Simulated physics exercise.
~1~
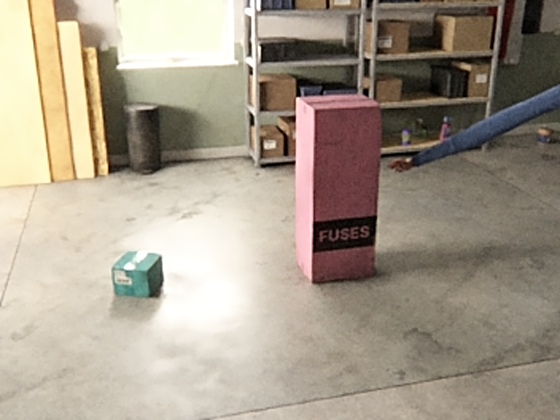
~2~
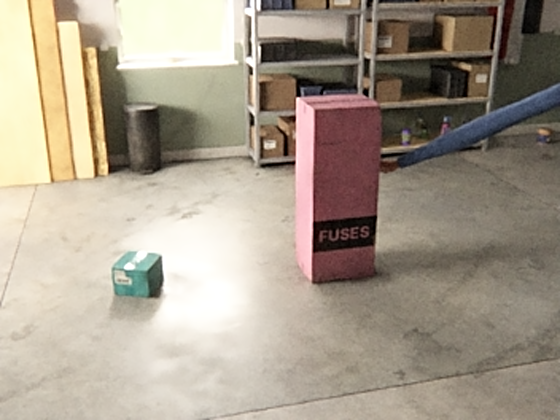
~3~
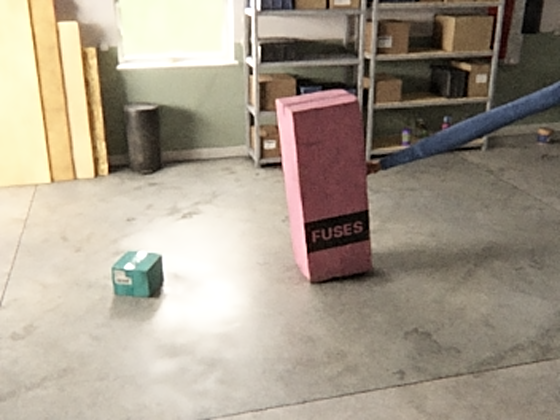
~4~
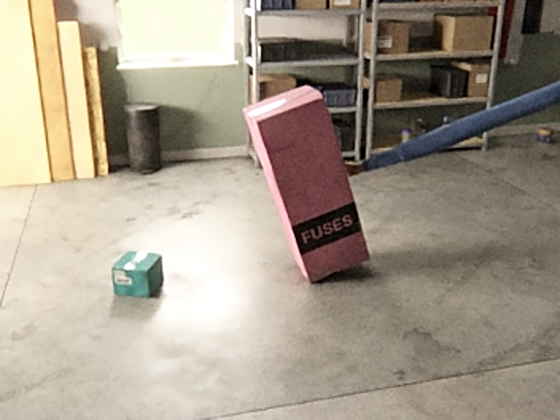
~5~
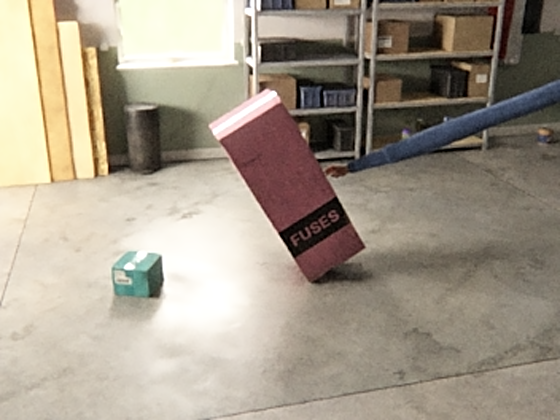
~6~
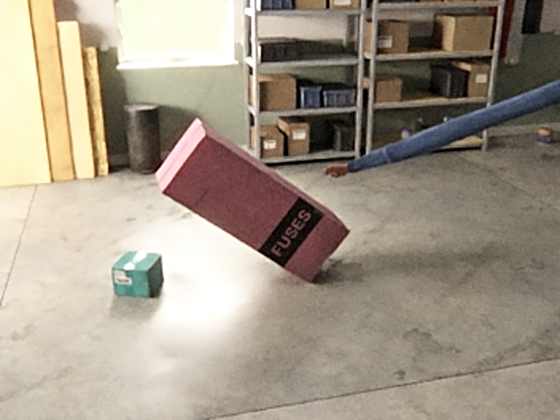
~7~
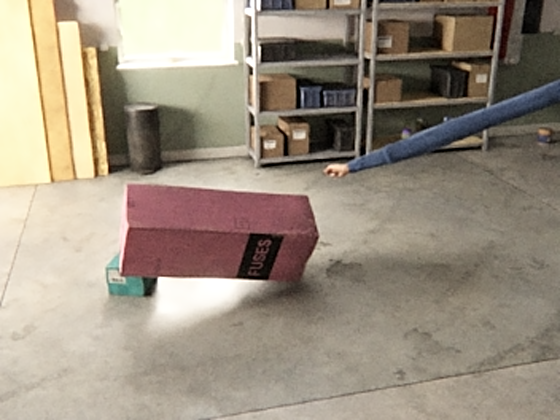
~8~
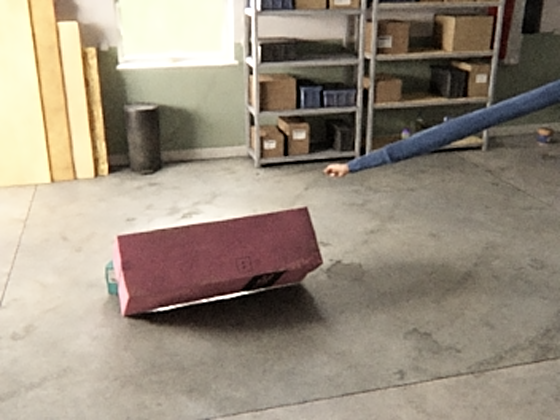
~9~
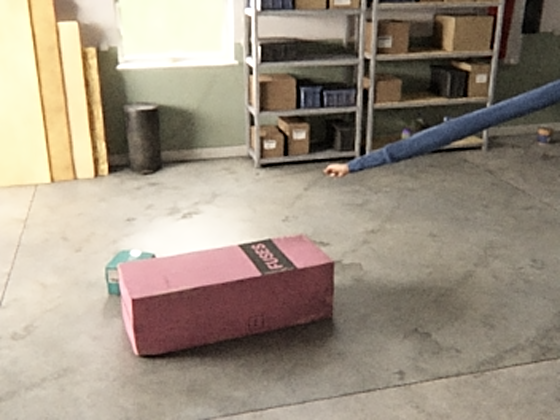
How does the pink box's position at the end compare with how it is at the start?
At the start the pink box stands upright, and at the end it lies on its side on the floor.
